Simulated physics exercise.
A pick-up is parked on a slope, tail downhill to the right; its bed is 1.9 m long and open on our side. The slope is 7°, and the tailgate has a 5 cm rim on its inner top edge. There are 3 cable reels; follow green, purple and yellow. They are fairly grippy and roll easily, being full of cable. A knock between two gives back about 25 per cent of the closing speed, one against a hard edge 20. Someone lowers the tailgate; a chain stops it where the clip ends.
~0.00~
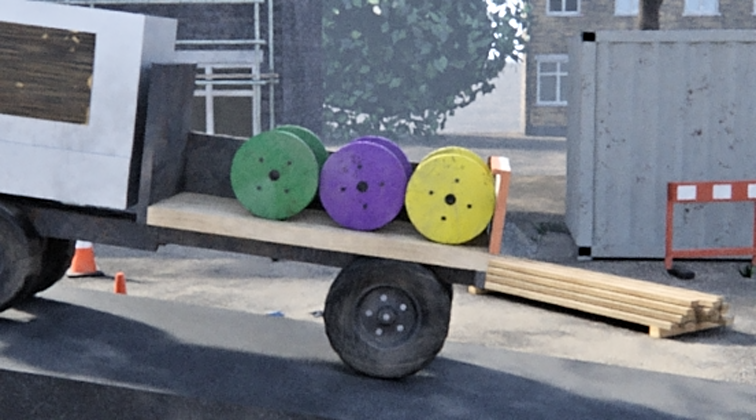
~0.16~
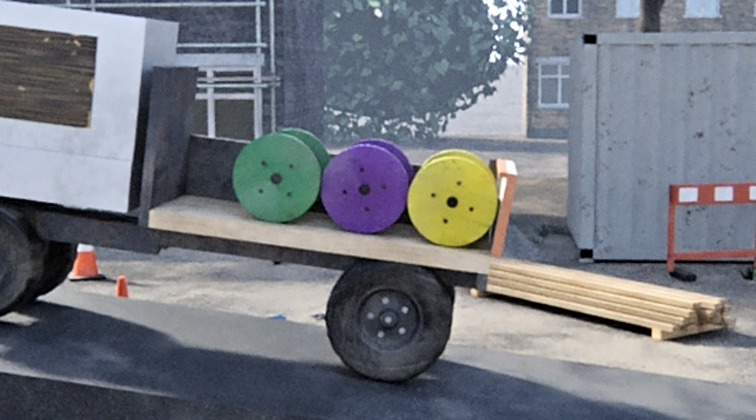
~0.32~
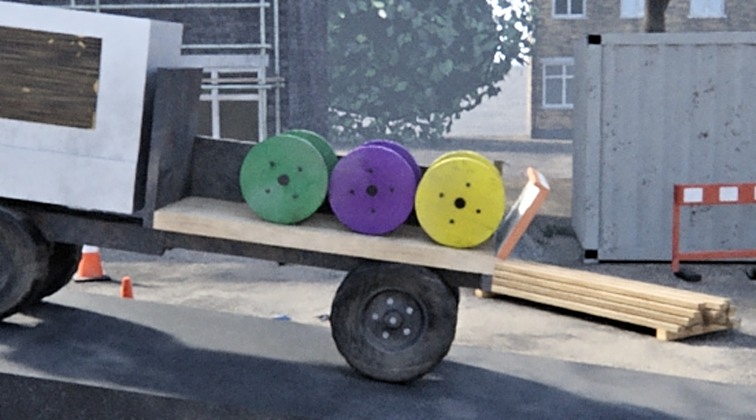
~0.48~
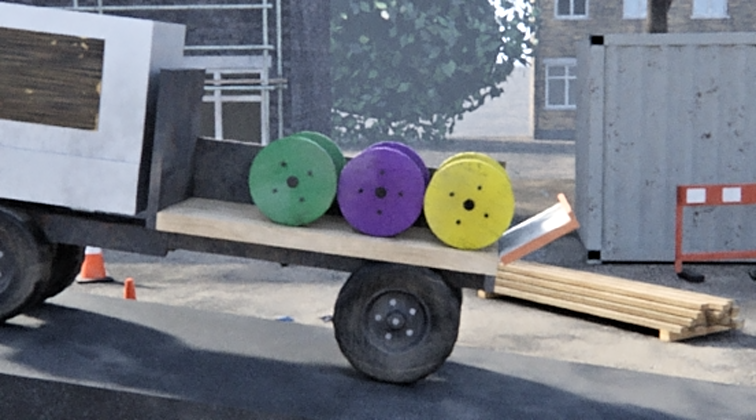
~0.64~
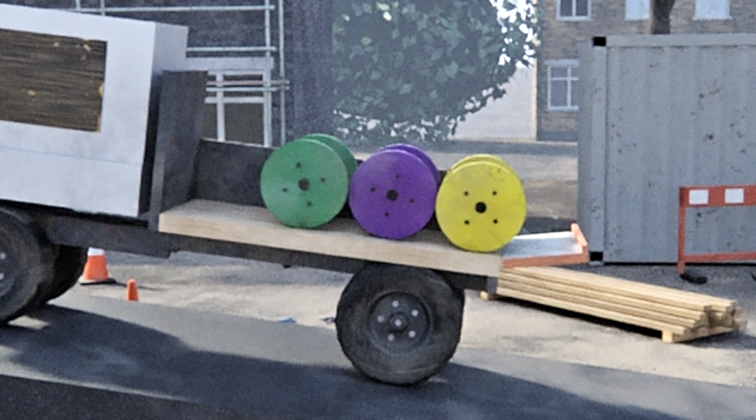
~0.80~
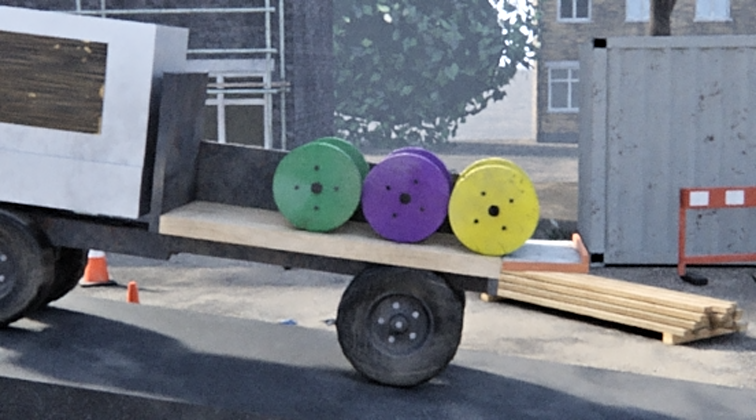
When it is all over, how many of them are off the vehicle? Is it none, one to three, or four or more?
That makes none of the 3.
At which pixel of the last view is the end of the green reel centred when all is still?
Near (385, 196).
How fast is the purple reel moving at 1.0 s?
About 0.6 m/s.
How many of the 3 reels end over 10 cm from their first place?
The count is 3.
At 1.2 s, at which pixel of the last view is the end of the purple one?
Around (446, 204).
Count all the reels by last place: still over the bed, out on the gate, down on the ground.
2, 1 and 0.
Then, 1.0 s in, green is on the bed, 95 cm short of the hinge, rolling right; purple is on the bed, 45 cm short of the hinge, rolling right; yellow is on the gate, 5 cm past the hinge, rolling right; 0 gone off the back.
Then, 1.2 s in, green is on the bed, 85 cm short of the hinge, rolling right; purple is on the bed, 35 cm short of the hinge, rolling right; yellow is on the gate, 15 cm past the hinge, rolling right; 0 gone off the back.
Then, 1.4 s in, green is on the bed, 75 cm short of the hinge, rolling right; purple is on the bed, 25 cm short of the hinge, rolling right; yellow is on the gate, 25 cm past the hinge, rolling right; 0 gone off the back.
In the end (1.6 s), green is on the bed, 70 cm short of the hinge; purple is on the bed, 20 cm short of the hinge; yellow is on the gate, 30 cm past the hinge; 0 gone off the back.
